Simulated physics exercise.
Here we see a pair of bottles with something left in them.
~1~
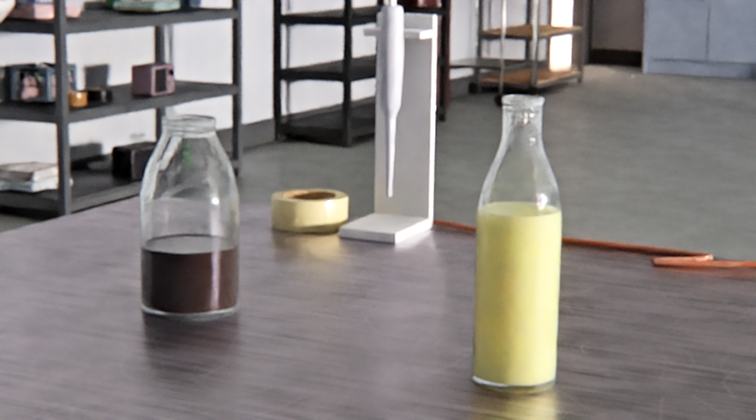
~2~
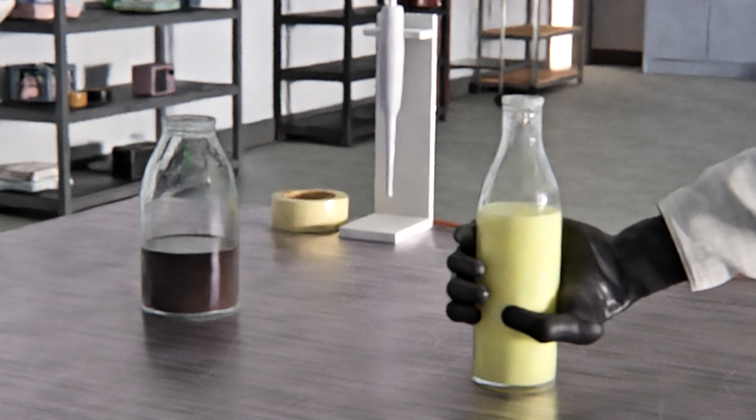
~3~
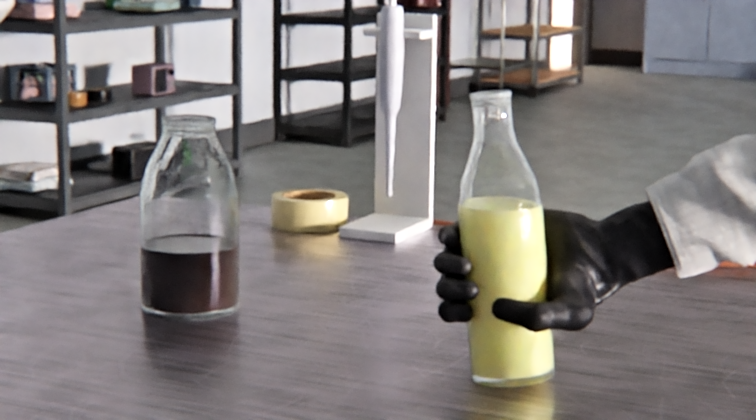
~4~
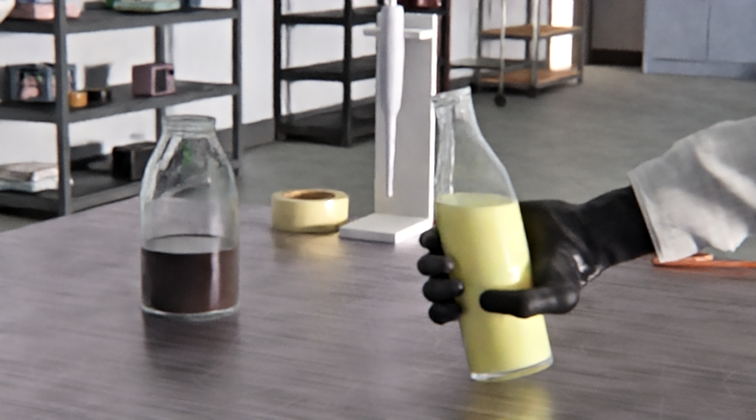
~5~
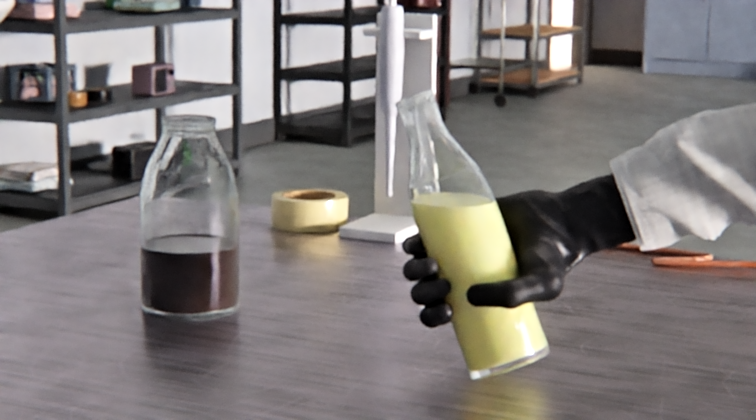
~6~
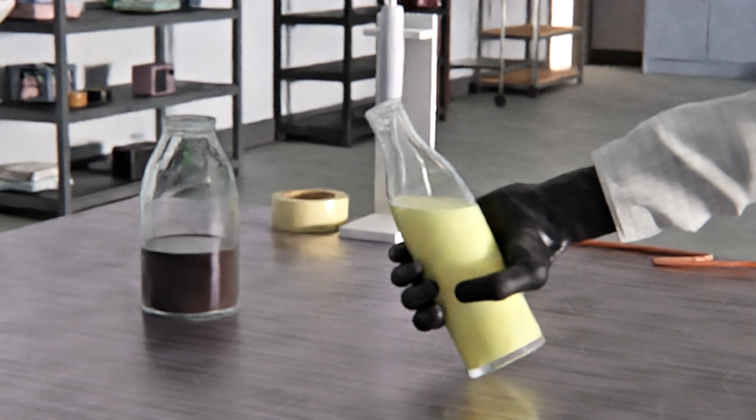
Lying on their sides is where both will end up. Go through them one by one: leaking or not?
Left bottle - leaking, right bottle - leaking.
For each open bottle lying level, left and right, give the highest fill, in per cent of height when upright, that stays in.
I'd say near 18 per cent for the first and 20 per cent for the second.
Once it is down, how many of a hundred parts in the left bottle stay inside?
It should hold on to roughly 55 per cent of its contents.
Soon after, the right bottle is nearly down; right bottle, nothing comes out.
Later, the right bottle lies flat; right bottle, it is running out of the neck.
In the end, both lie flat; right bottle, it is running out of the neck; left bottle, it is running out of the neck.
